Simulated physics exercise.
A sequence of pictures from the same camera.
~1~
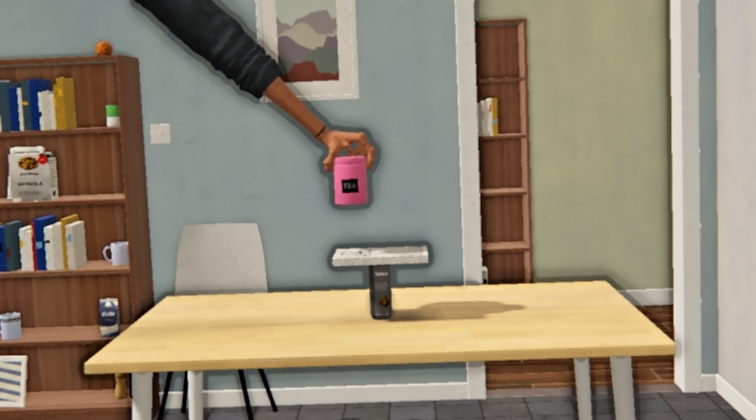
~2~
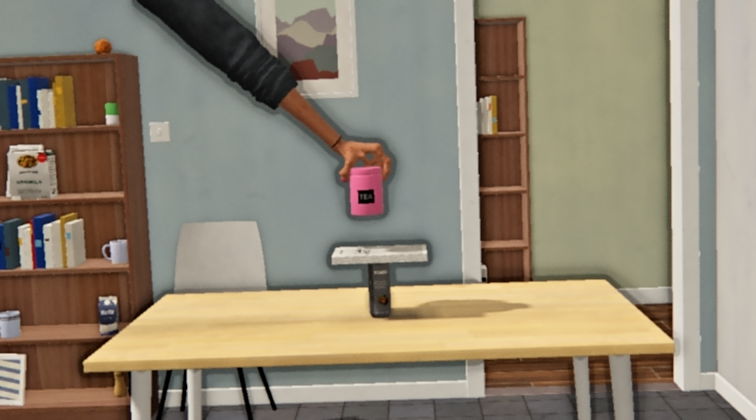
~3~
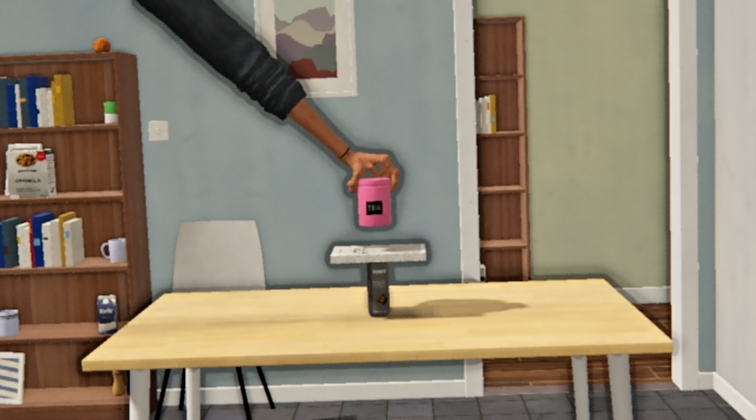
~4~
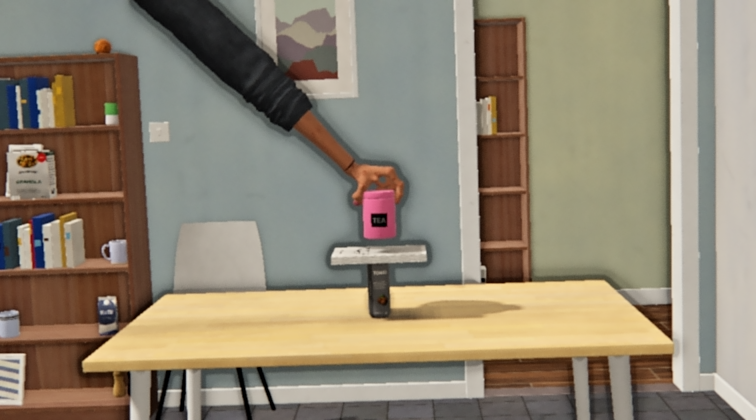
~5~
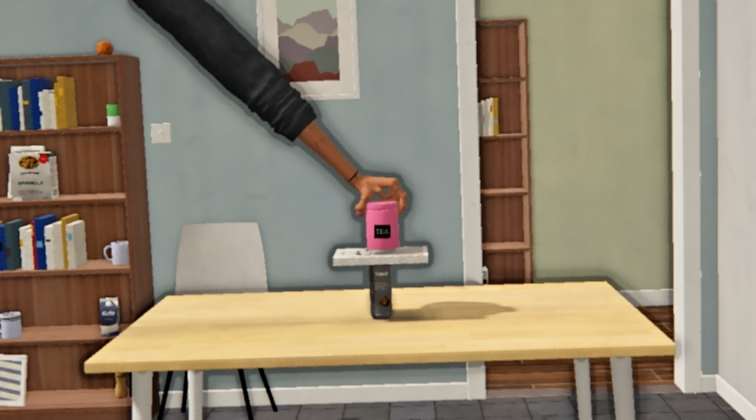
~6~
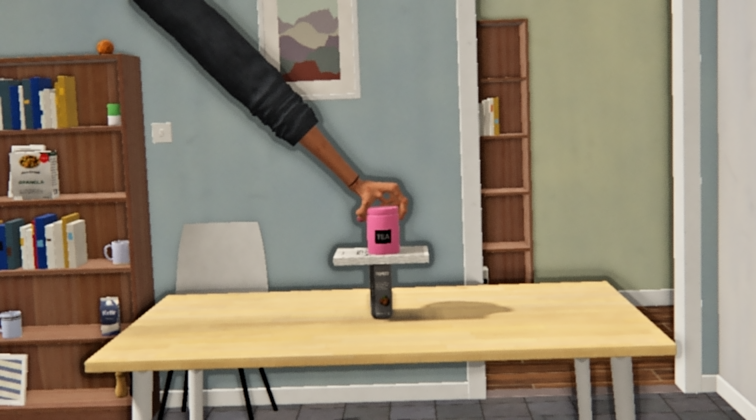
A hand lowers a pink jar onto a pale slab balanced on a grey can.
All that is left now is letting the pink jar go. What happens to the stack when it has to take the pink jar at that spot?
It remains standing.
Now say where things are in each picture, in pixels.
Coming down; pink jar (351, 180); grey can (380, 289), in the first picture.
Coming down; pink jar (367, 191); grey can (379, 288), in the second picture.
Coming down; pink jar (374, 202); grey can (378, 287), in the third picture.
Coming down; pink jar (379, 214); grey can (379, 288), in the fourth picture.
Coming down; pink jar (382, 225); grey can (380, 289), in the fifth picture.
In place under the hand; pink jar (383, 230); grey can (381, 289), in the sixth picture.
Then, 0.40 s past the last view, nothing moves.
Then, 1.20 s past the last view, pink jar resting near (383, 231).
Finally, all 3 still in place. Final places as the last picture's camera would see them, pink jar near (383, 231). The stack stays up.
